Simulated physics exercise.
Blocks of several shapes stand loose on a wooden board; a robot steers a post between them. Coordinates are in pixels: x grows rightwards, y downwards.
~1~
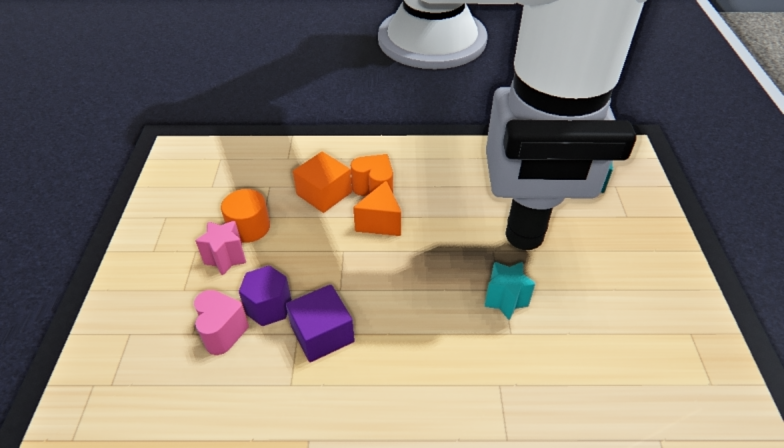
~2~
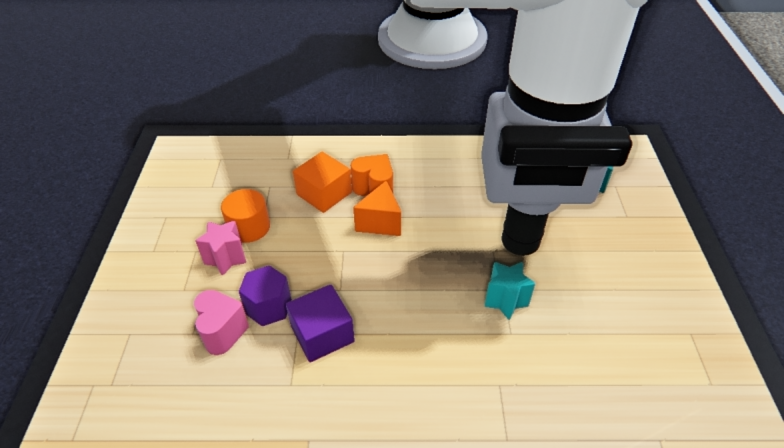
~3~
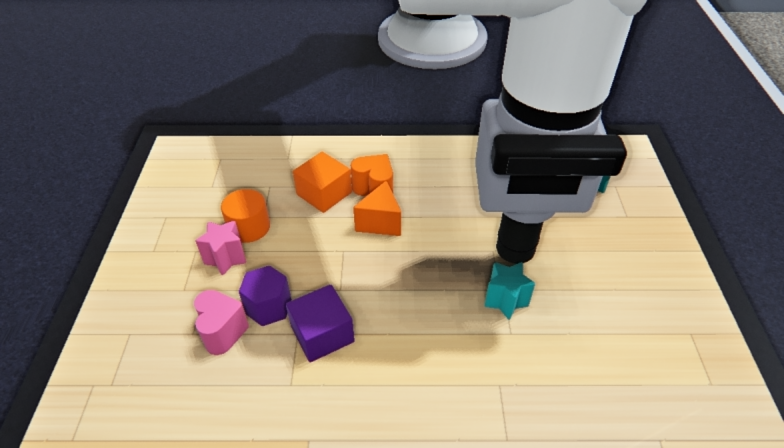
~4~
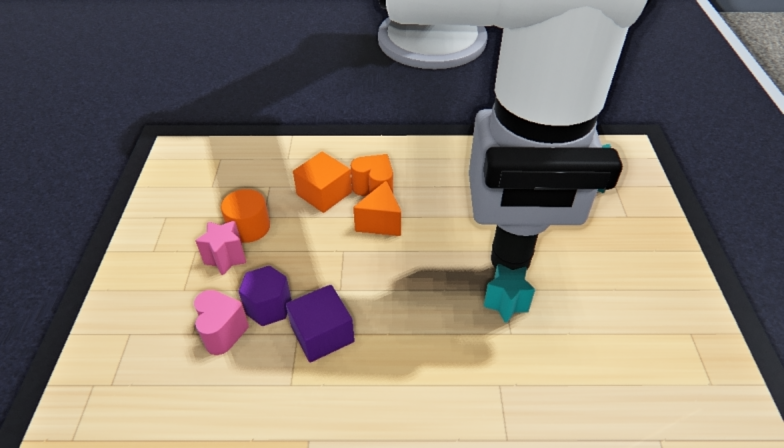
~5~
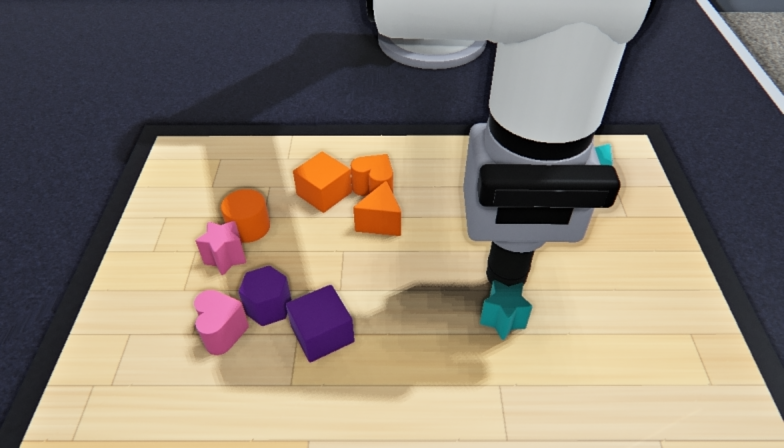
On a wooden board scattered with orange, pink and purple blocks, a robot arm lowered its dark post toward a turquoise star, touched it, and pushed it slightly toward the front while the others stayed still.
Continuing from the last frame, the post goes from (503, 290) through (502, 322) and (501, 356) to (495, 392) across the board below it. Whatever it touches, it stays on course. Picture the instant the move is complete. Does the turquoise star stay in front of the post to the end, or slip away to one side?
Answer: Still ahead.
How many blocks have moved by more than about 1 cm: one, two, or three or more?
Expect one.
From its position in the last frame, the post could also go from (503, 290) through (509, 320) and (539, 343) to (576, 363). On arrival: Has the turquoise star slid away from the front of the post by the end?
Yes - that is the case.
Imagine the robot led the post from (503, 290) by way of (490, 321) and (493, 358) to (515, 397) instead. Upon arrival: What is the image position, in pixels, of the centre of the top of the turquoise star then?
That would be at about pixel (514, 414).
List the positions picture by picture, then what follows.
In the first frame, post's lower end at (524, 237); turquoise star at (511, 277).
In the second frame, post at (520, 242); blocks still.
In the third frame, post at (515, 250); blocks still.
In the fourth frame, post at (510, 261); turquoise star at (512, 280).
In the fifth frame, post at (506, 277); turquoise star at (509, 297).
What follows on the original path. One third of the way, post at (506, 308); turquoise star at (508, 332).
Two thirds of the way, post at (505, 344); turquoise star at (508, 371).
At the end, post at (498, 380); turquoise star at (503, 411).
